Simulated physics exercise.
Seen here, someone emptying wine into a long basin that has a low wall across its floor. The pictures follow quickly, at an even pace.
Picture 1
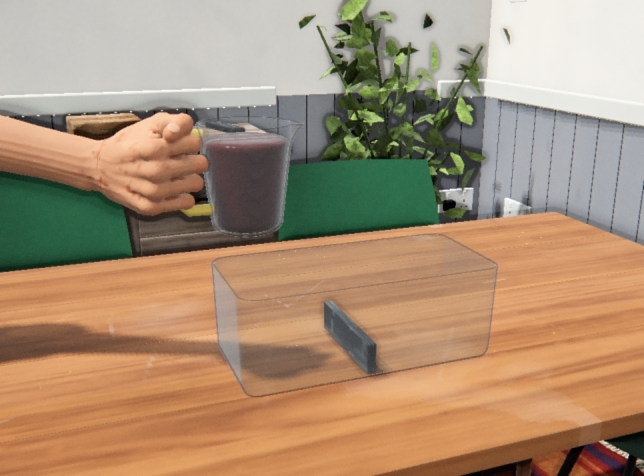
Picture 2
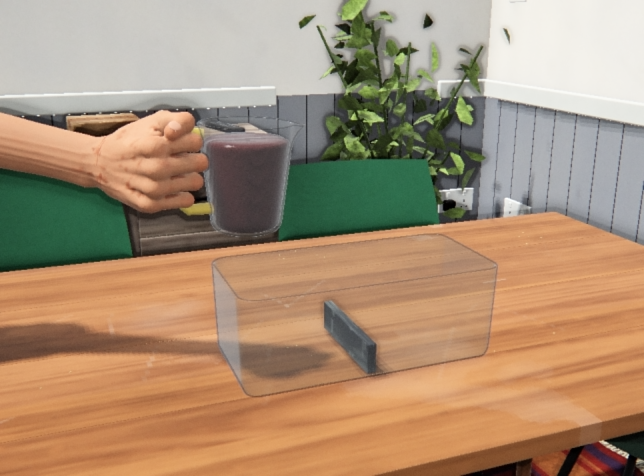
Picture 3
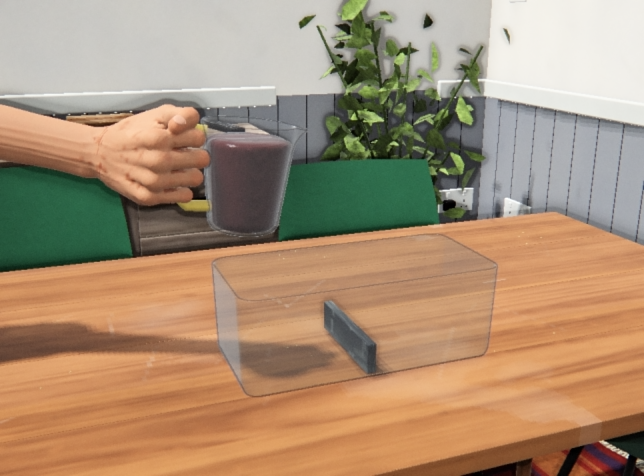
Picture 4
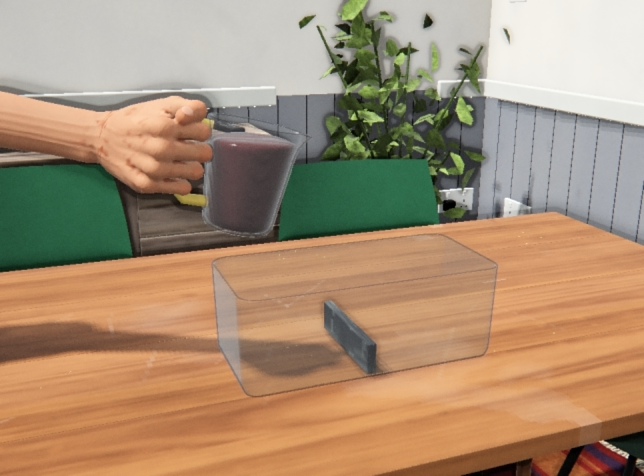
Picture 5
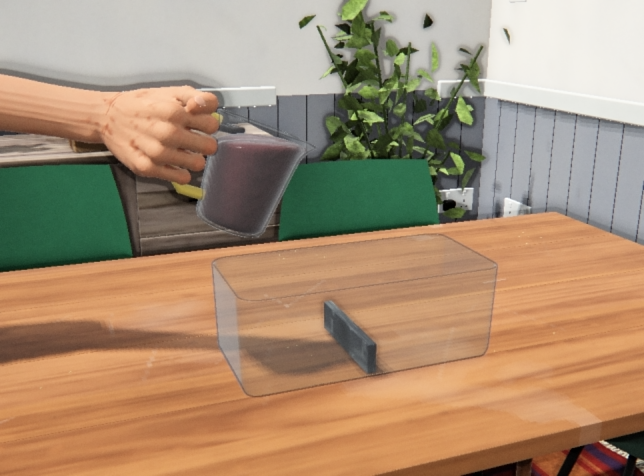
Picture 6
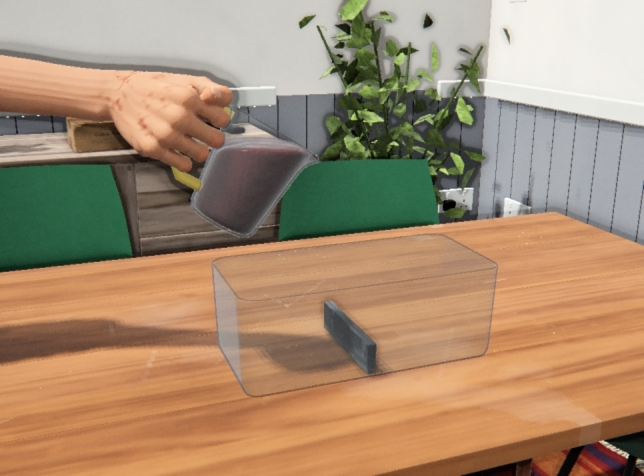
A hand holds a clear cup of dark wine almost upright above a long, see-through basin with a low wall across its floor. Slowly at first, then more steeply, the hand tips the cup to the right, and the wine shifts toward the lowering rim while the basin stays still.
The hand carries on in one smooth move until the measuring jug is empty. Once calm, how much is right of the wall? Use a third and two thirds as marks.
It comes to between a third and two thirds.
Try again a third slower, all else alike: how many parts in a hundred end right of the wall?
Roughly 60 in a hundred.
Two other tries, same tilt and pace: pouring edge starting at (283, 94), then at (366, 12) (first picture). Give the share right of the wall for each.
About 25 and 75 per cent.
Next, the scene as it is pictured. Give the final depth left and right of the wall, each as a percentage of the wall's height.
Near 30 on the left, 30 on the right.
A moment on, the measuring jug is tipped on its side and 54 per cent is still to pour, 4 is left of the wall and 19 right of it.
Next, the measuring jug is tipped right over and 11 per cent is still to pour, 36 is left of the wall and 42 right of it.
Then the measuring jug is tipped right over and 1 per cent is still to pour, 48 is left of the wall and 50 right of it.
Later the measuring jug is tipped right over and 0 per cent is still to pour, 50 is left of the wall and 50 right of it.
In the end 50 per cent lies left of the wall, 50 right of it and 1 outside.
